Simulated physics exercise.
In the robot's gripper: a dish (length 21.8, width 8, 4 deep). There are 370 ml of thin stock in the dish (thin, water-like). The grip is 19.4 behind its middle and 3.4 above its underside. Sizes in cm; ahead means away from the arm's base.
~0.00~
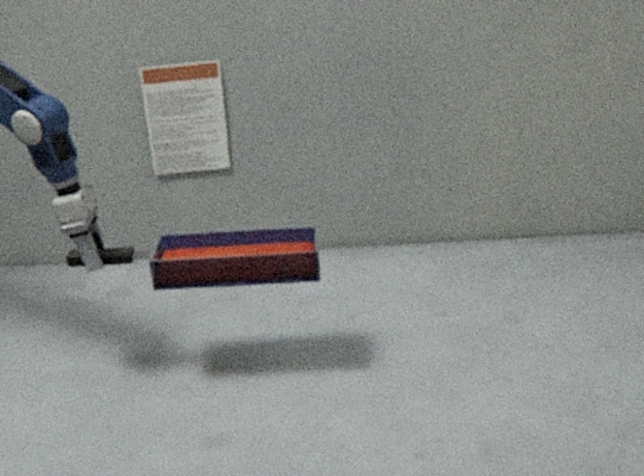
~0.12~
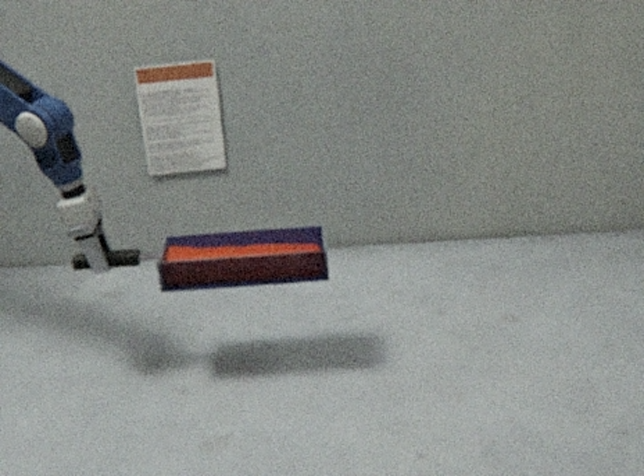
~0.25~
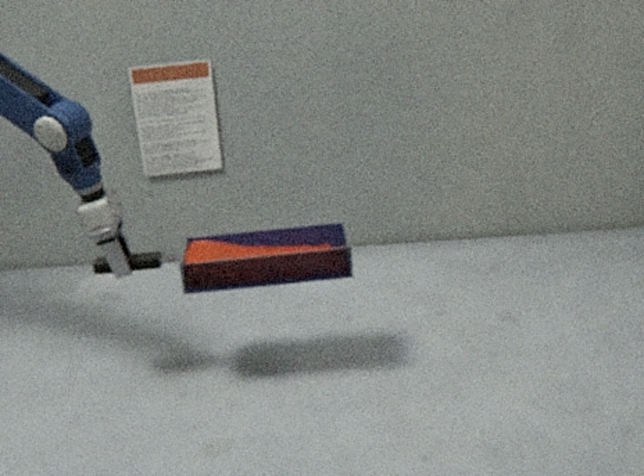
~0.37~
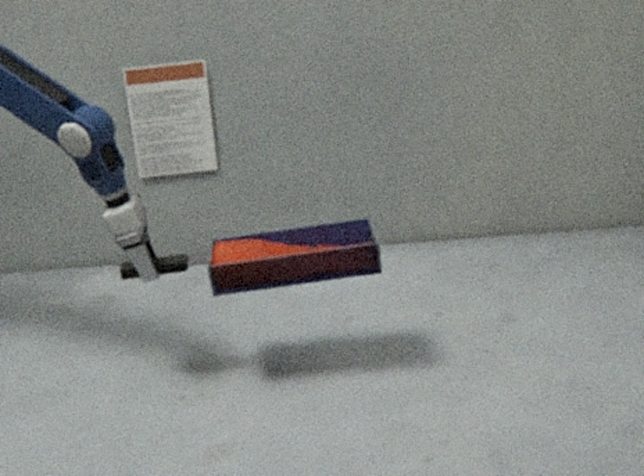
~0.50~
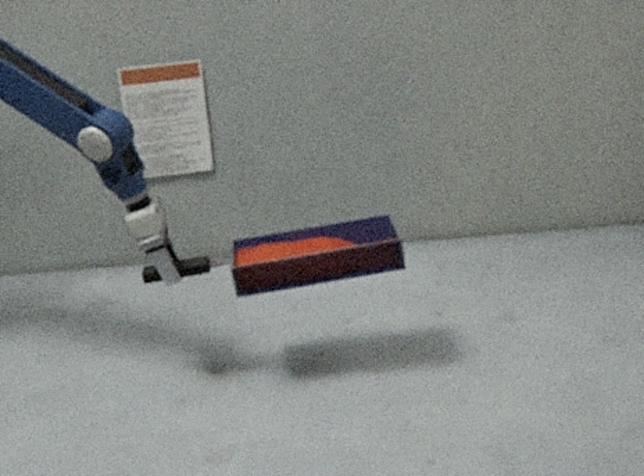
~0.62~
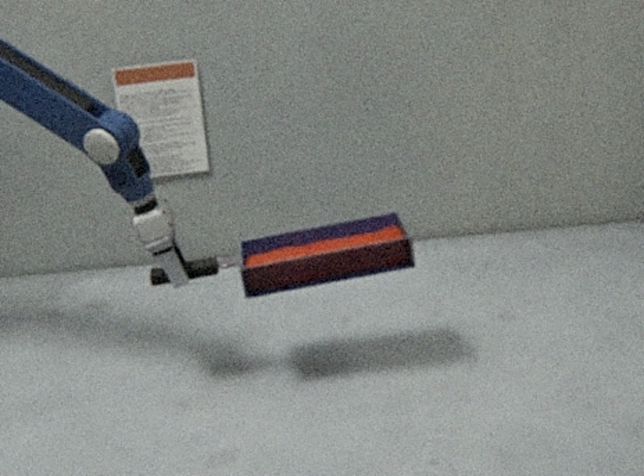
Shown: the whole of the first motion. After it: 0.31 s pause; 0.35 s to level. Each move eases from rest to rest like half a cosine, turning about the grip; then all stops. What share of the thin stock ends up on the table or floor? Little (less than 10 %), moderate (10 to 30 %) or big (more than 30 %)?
Share on the table or floor: Little (less than 10 %).
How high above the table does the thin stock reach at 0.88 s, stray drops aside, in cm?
Up to some 20 cm.
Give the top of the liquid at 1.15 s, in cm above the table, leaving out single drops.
Up to some 19 cm.
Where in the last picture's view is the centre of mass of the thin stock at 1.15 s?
Near (296, 268).
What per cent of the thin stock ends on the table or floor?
Near 5 %.
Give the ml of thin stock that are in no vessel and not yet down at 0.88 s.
Some 0 ml.
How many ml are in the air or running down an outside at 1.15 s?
About 15 ml.
After 0.88 s, tilted 6° backward, liquid up to 22 above the table; 370 ml in the dish.
After 1.15 s, tilted 2° backward, liquid up to 20 above the table; 355 ml in the dish, 15 ml in the air or running down outside.
After 1.48 s, level, liquid up to 19 above the table; 350 ml in the dish, 20 ml on the table or floor.
After 2.28 s, level, liquid up to 17 above the table; 350 ml in the dish, 20 ml on the table or floor.
In the end, 350 ml in the dish, 20 ml on the table or floor. That is 5 % on the table or floor.
